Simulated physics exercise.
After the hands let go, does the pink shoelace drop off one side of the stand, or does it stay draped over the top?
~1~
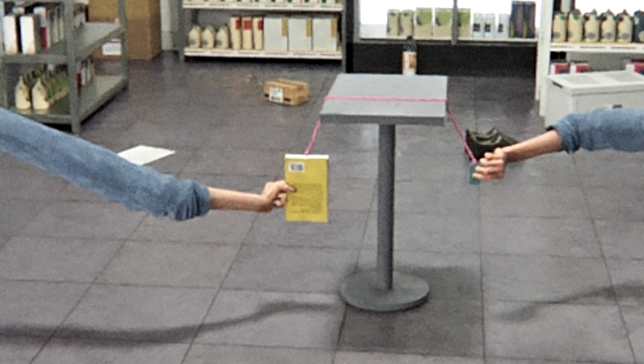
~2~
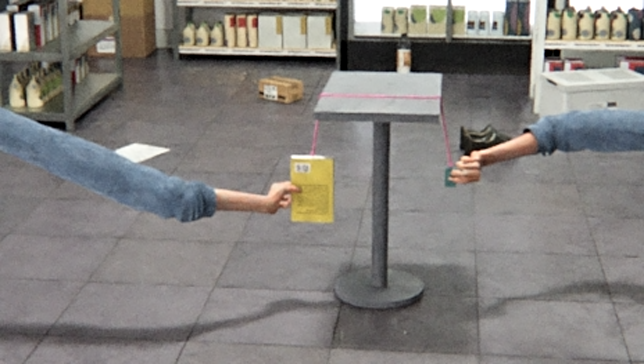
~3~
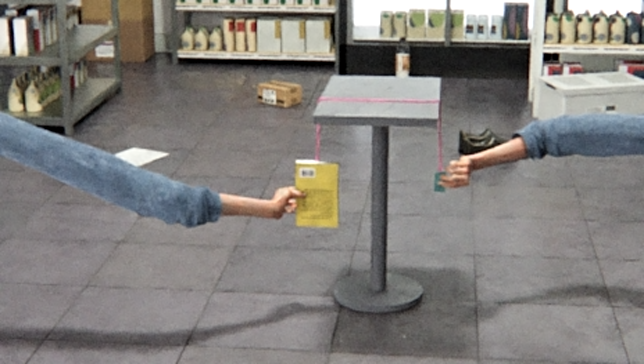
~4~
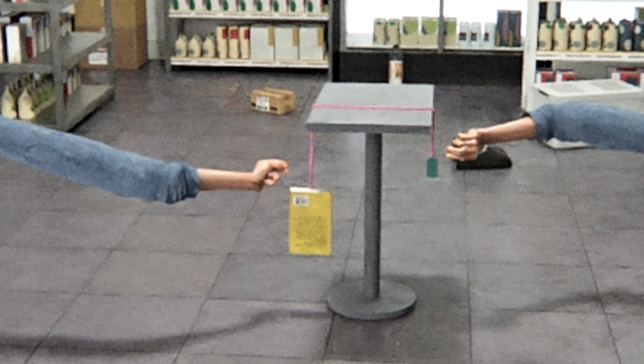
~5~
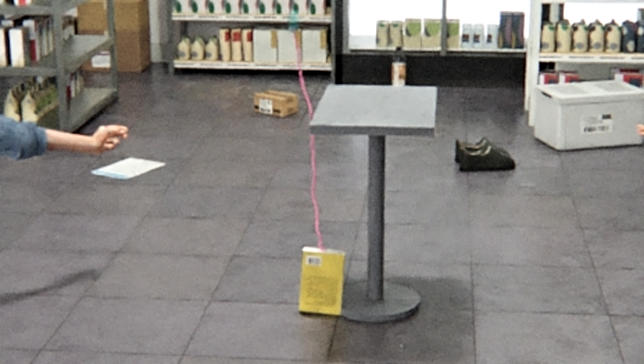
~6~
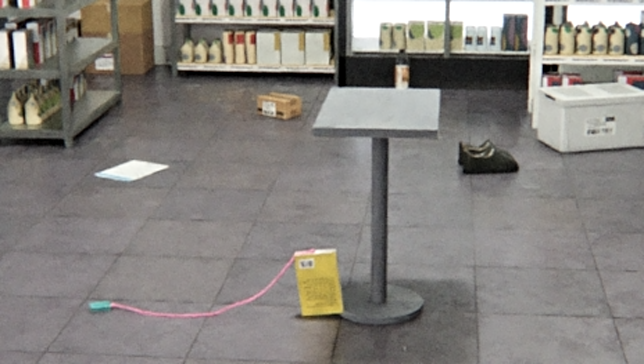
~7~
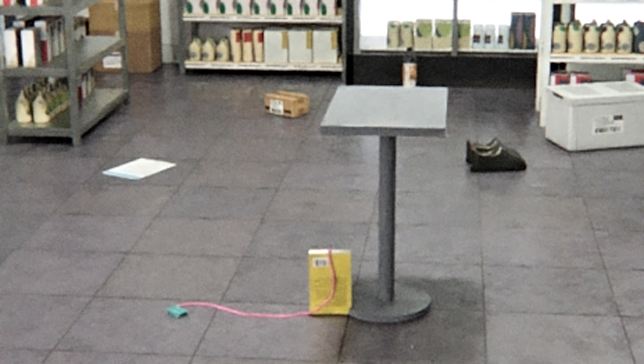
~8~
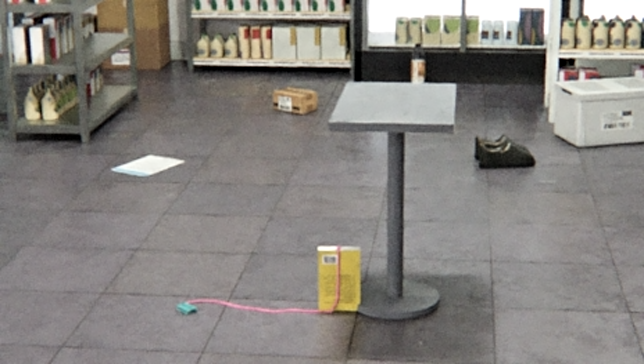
The shoelace drops off the left side of the stand, and it ends up on the floor with the book and the matchbox.
